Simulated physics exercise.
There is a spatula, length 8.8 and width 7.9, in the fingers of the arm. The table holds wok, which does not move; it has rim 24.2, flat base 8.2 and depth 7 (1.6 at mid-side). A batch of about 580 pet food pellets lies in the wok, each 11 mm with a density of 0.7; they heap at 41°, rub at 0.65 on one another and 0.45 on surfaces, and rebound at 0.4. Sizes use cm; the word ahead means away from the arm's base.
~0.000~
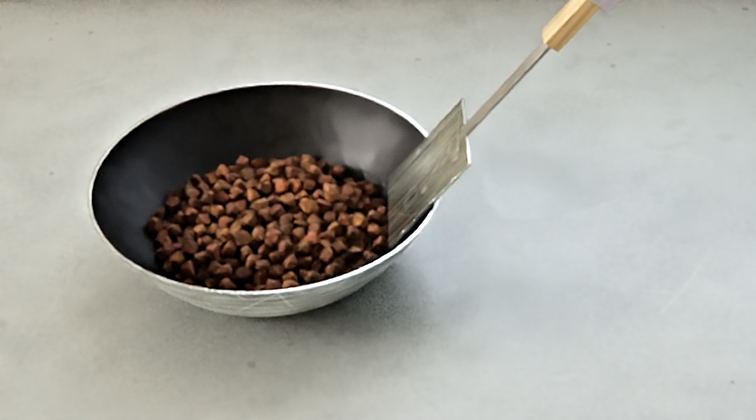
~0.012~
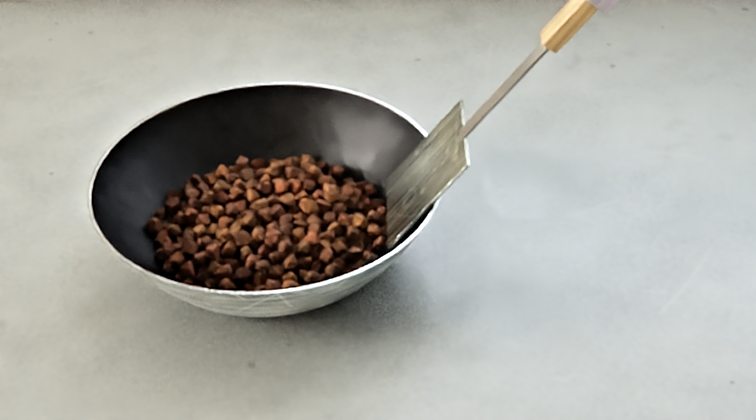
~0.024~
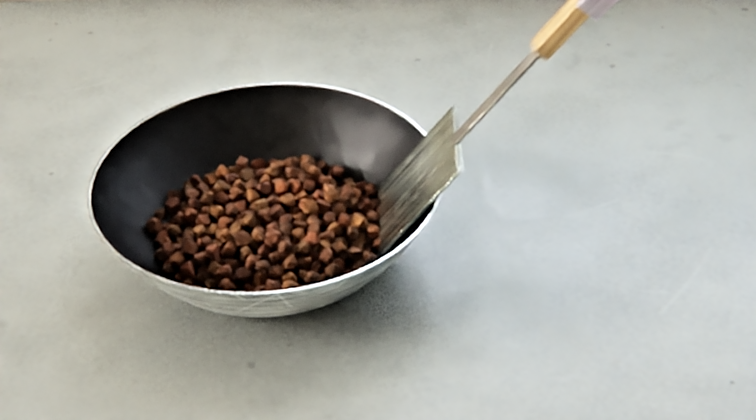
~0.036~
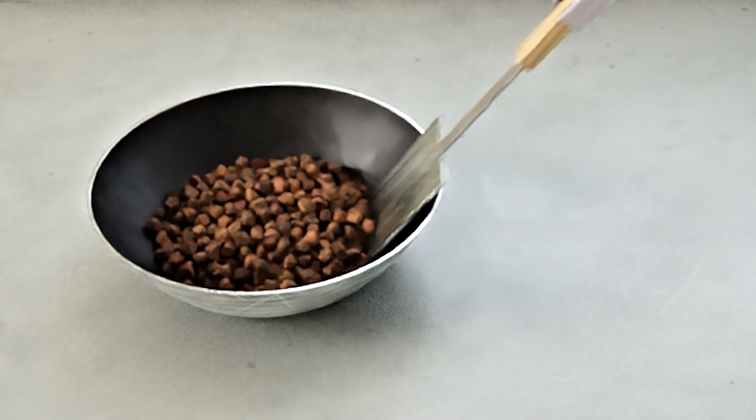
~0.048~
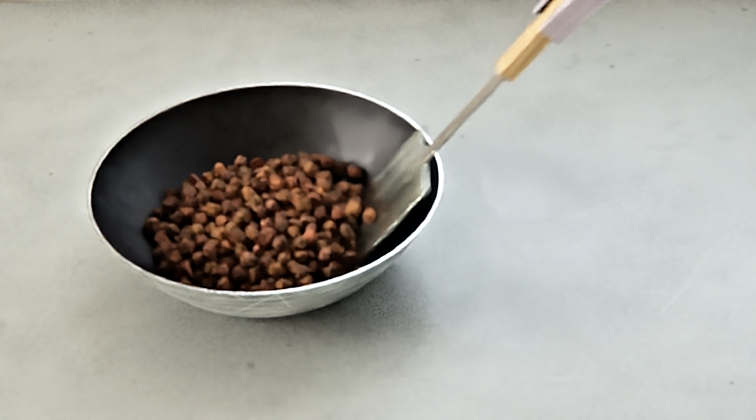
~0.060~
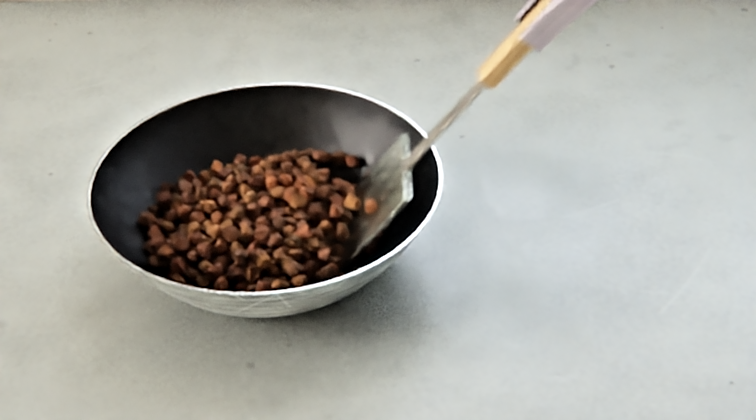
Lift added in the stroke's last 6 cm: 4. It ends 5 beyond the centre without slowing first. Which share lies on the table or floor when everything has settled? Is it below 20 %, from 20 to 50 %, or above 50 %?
From 20 to 50 %.
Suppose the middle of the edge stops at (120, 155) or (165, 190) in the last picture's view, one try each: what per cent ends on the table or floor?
Respectively some 55 and 40 percent end on the table or floor.
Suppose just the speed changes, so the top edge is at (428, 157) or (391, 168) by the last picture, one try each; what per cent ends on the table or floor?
That comes to about 10 and about 30 percent, in that order.
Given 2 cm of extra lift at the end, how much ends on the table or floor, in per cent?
About 20 %.
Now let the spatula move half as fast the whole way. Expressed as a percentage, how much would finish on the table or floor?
It would be roughly 0 percent.
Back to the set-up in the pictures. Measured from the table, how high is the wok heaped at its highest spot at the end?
Roughly 8.0 centimetres.
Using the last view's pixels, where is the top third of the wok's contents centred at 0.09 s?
(229, 204).
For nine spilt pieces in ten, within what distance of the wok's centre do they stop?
About 30 cm from the centre.
By 0.09 s, sloping 52°, highest piece 8 above the table; 575 in the wok.
By 0.12 s, sloping 52°, highest piece 10 above the table; 575 in the wok.
By 0.33 s, sloping 52°, highest piece 17 above the table; 422 in the wok, 60 on the table or floor, 93 on the blade or in flight.
By 1.38 s, sloping 52°, highest piece 8 above the table; 422 in the wok, 153 on the table or floor.
Final count, 422 in the wok, 153 on the table or floor. That is 27 % on the table or floor.
